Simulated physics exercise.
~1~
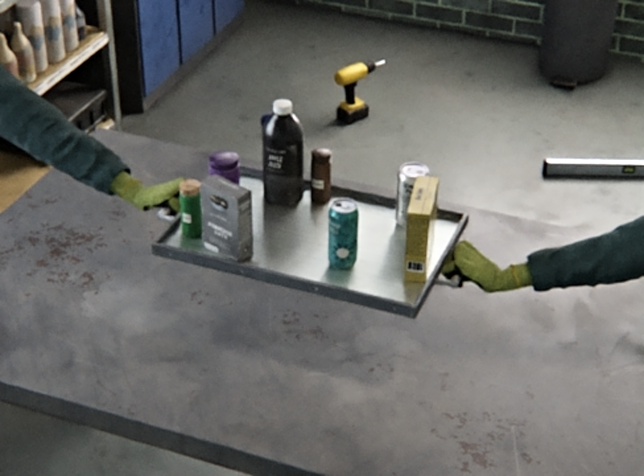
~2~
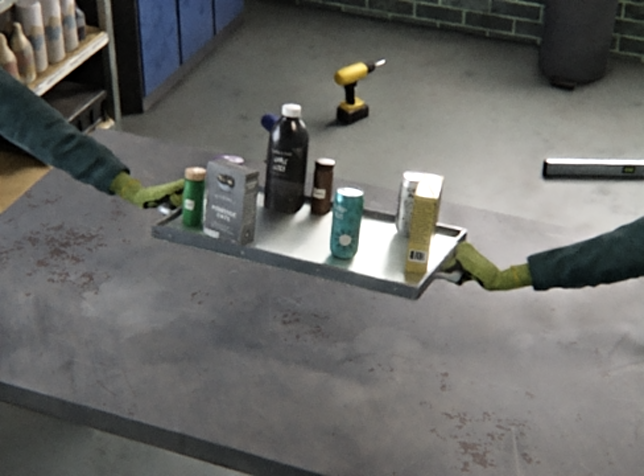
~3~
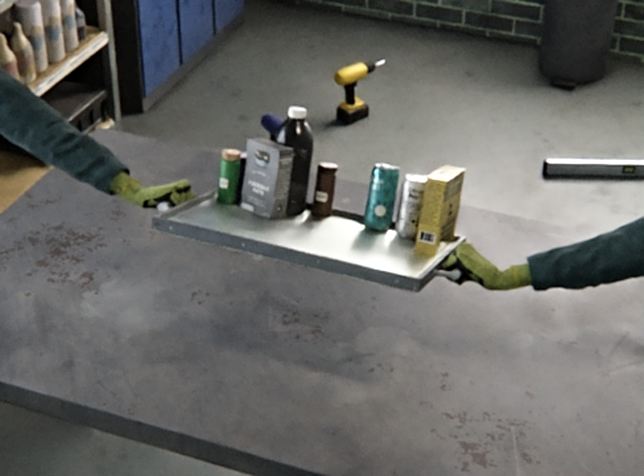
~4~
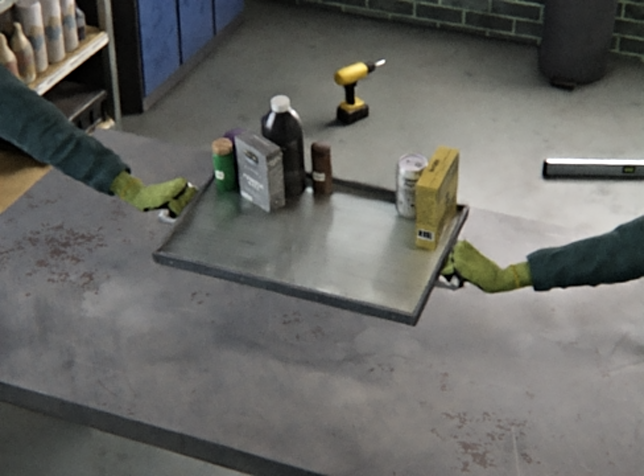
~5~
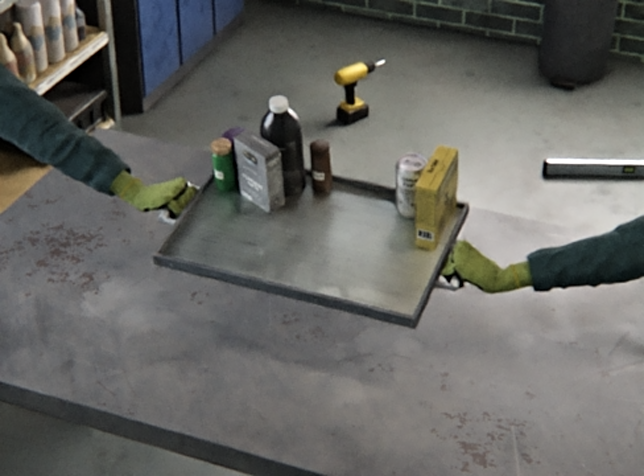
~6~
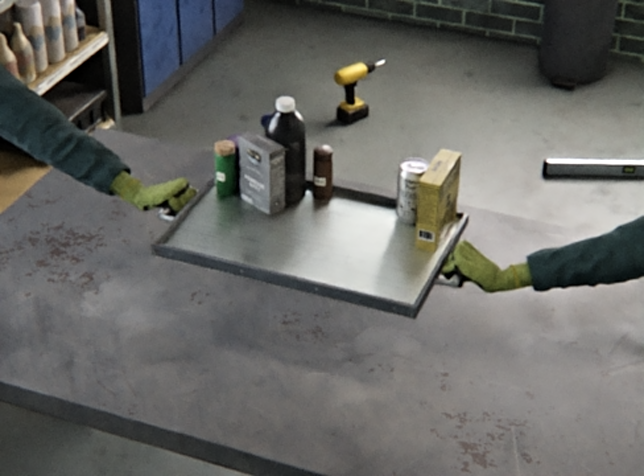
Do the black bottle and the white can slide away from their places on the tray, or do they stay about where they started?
They both stay about where they started. The black bottle and the white can are still standing in their places toward the far side of the tray at the end.
The clip opens on two gloved hands holding a metal tray level above a dark table, with a black bottle, cans, packets and small shakers standing on it. The hands tip the far edge down, and the grey packet, green shaker and yellow packet slide toward the far side. The turquoise can slides that way too, drifting right, and is soon gone from the tray. The tray then comes back up and leans slightly toward the near side, with little more movement. It ends level, the remaining things upright along the far side and the front of the tray bare.
